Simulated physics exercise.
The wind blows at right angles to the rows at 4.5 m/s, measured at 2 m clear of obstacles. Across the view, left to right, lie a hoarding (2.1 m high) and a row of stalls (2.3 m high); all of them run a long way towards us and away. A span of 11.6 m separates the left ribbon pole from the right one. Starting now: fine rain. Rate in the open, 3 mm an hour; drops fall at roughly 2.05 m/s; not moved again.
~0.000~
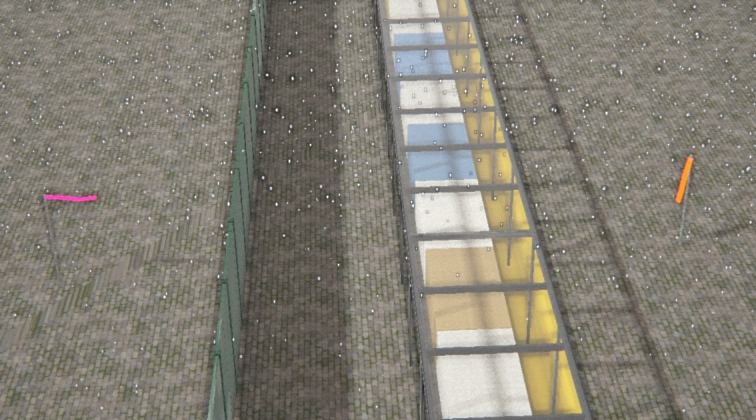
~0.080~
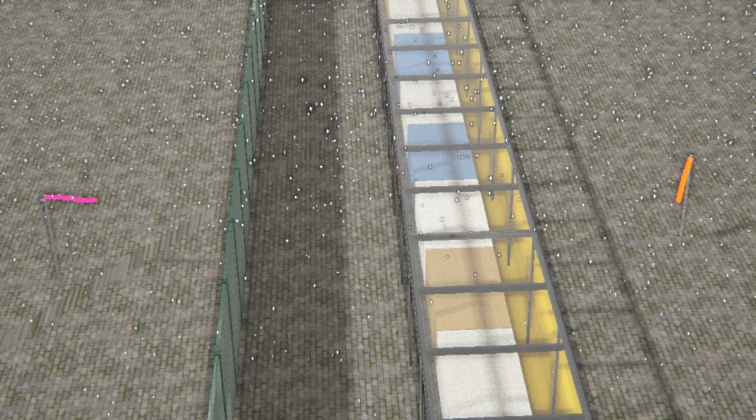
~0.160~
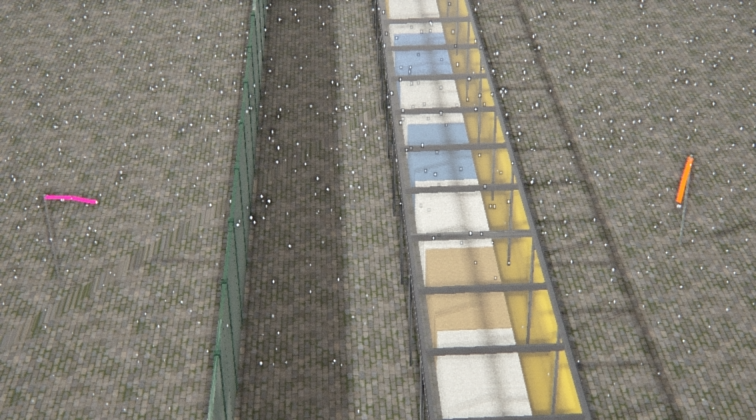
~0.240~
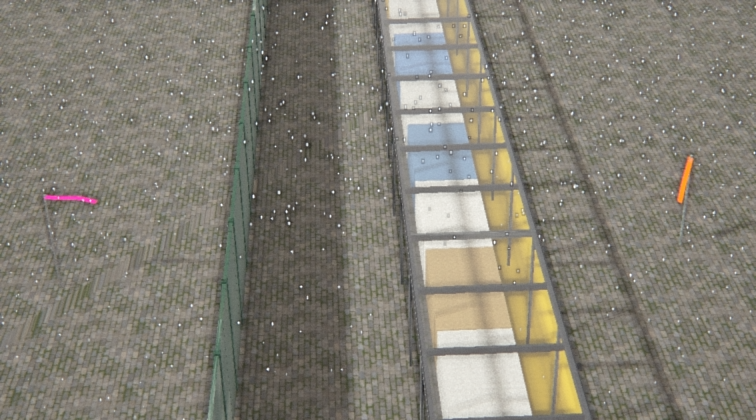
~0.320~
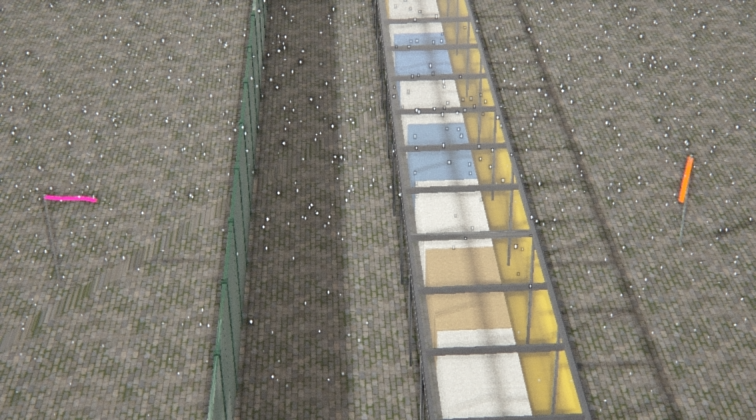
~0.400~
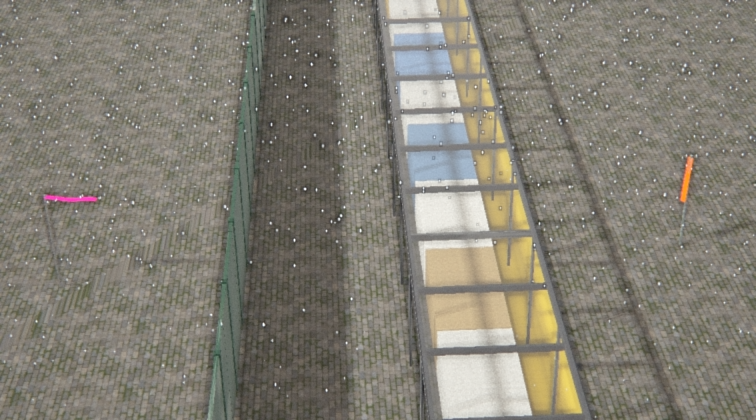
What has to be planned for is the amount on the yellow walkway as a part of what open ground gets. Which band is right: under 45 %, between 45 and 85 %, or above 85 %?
From 45 to 85 %.
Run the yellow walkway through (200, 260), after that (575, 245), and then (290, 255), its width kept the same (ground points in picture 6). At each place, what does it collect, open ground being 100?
First around 100 percent, next around 80 percent, last around 50 percent.
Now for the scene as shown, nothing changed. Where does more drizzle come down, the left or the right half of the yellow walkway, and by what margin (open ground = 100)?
I'd go with the right-hand part, ahead by near 20 points.
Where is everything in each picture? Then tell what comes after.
In the first frame, the left ribbon ends at (96, 197), leaning 90 degrees to the right.
In the second frame, the right ribbon ends at (678, 202), hanging almost straight and the yellow one passes (512, 249).
In the third frame, the left ribbon ends at (96, 202), leaning 85 degrees to the right, above the rows the drops slant 75 degrees from upright, towards the right and the top of the hoarding crosses (241, 123).
In the fourth frame, the right ribbon ends at (680, 202), hanging almost straight and the yellow one passes (495, 183).
In the fifth frame, the left ribbon ends at (96, 201), leaning 85 degrees to the right and above the rows the drops slant 75 degrees from upright, towards the right.
In the sixth frame, the right ribbon ends at (683, 201), hanging almost straight and the top of the hoarding crosses (241, 123).
In 10 minutes the yellow walkway collects 0.3 mm against 0.5 mm in the open.
In 30 minutes the yellow walkway collects 1.0 mm against 1.5 mm in the open.
In 60 minutes the yellow walkway collects 1.9 mm against 3.0 mm in the open, so the yellow walkway has 63 % of the open amount; the left half of it has 54 %, the right half 73 %.
